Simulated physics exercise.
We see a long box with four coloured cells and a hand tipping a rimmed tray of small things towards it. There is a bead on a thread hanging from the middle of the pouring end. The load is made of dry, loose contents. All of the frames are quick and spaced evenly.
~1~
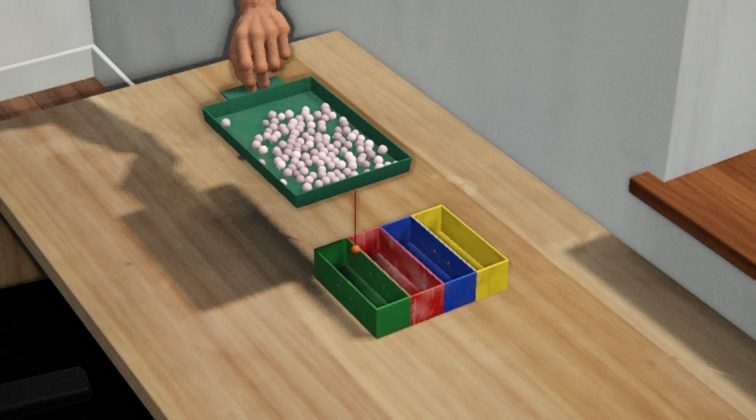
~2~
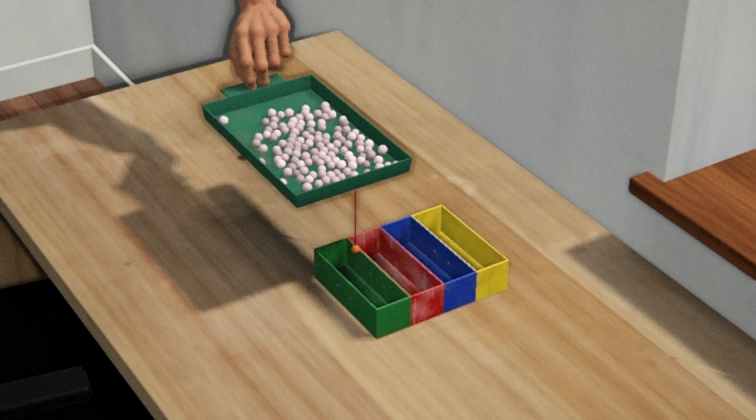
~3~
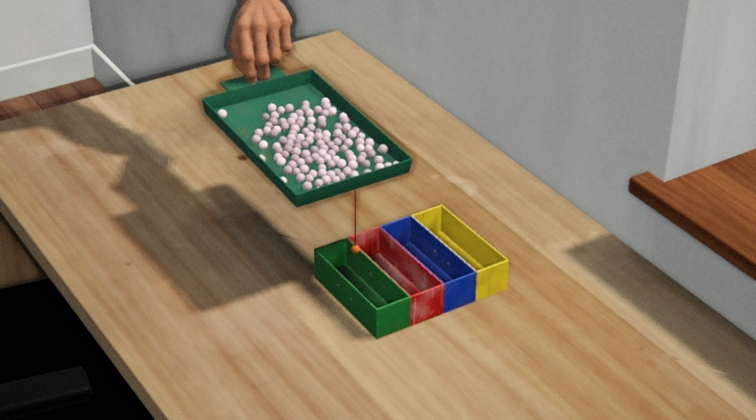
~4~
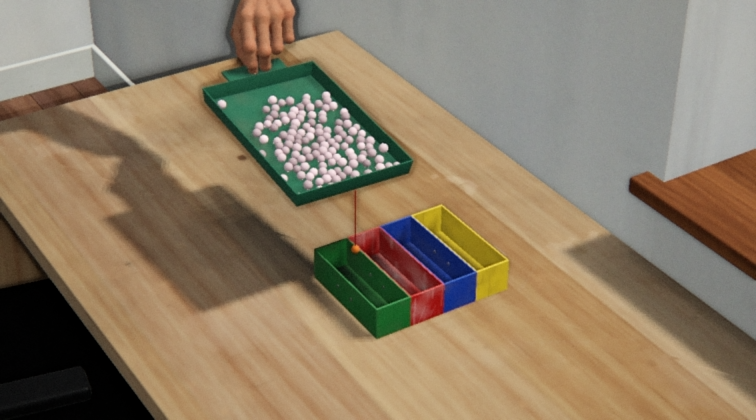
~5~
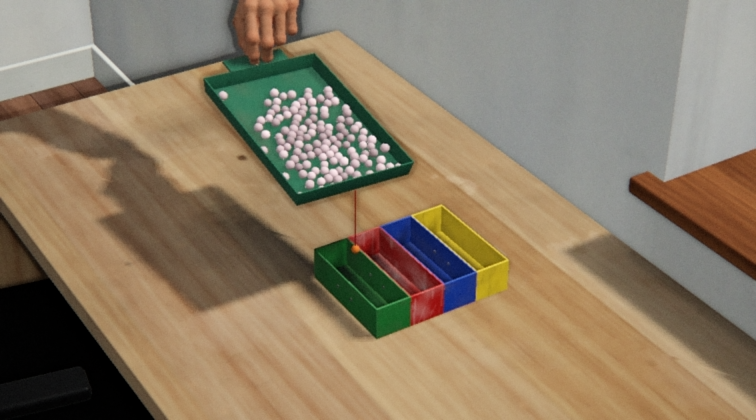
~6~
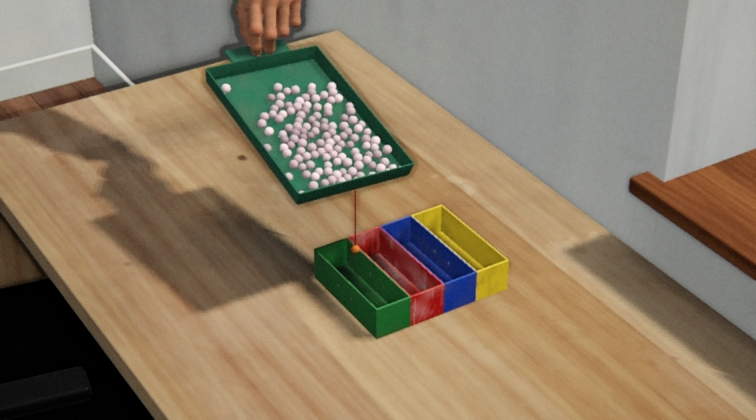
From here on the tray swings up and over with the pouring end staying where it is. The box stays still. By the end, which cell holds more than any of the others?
That would be the blue one.
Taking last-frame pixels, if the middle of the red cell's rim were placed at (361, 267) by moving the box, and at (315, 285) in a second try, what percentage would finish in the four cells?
Close to 90 per cent, followed by close to 30 per cent.
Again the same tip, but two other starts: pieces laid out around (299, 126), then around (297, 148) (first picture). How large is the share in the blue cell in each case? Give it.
Close to 40 in a hundred, then close to 50 in a hundred.
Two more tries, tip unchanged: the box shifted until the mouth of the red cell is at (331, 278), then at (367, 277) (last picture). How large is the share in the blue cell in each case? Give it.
You'd get near 10 per cent and afterwards near 50 per cent.
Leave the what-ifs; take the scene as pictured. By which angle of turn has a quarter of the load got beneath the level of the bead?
Around 85°, give or take.
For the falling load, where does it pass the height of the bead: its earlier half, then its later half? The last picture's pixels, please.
The first part at (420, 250); the rest at (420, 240).
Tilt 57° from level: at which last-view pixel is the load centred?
Around (362, 148).
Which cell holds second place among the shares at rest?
The cell in second spot is that red cell.
Soon, tray tipped steeply; nearly all on the tray; a stray few falling or outside the box.
A while on, tray tipped right over; about a quarter on the tray; about a quarter in the blue cell; about a quarter in the red cell; a small part in the green cell; a stray few in the yellow cell; about a quarter falling or outside the box.
Towards the end, tray tipped past a quarter turn; about half in the blue cell; about a third in the red cell; a small part in the green cell; a stray few in the yellow cell; a small part falling or outside the box.
Finally, tray tipped past a quarter turn; about half in the blue cell; about a third in the red cell; a small part in the green cell; a stray few in the yellow cell; a small part outside the box.
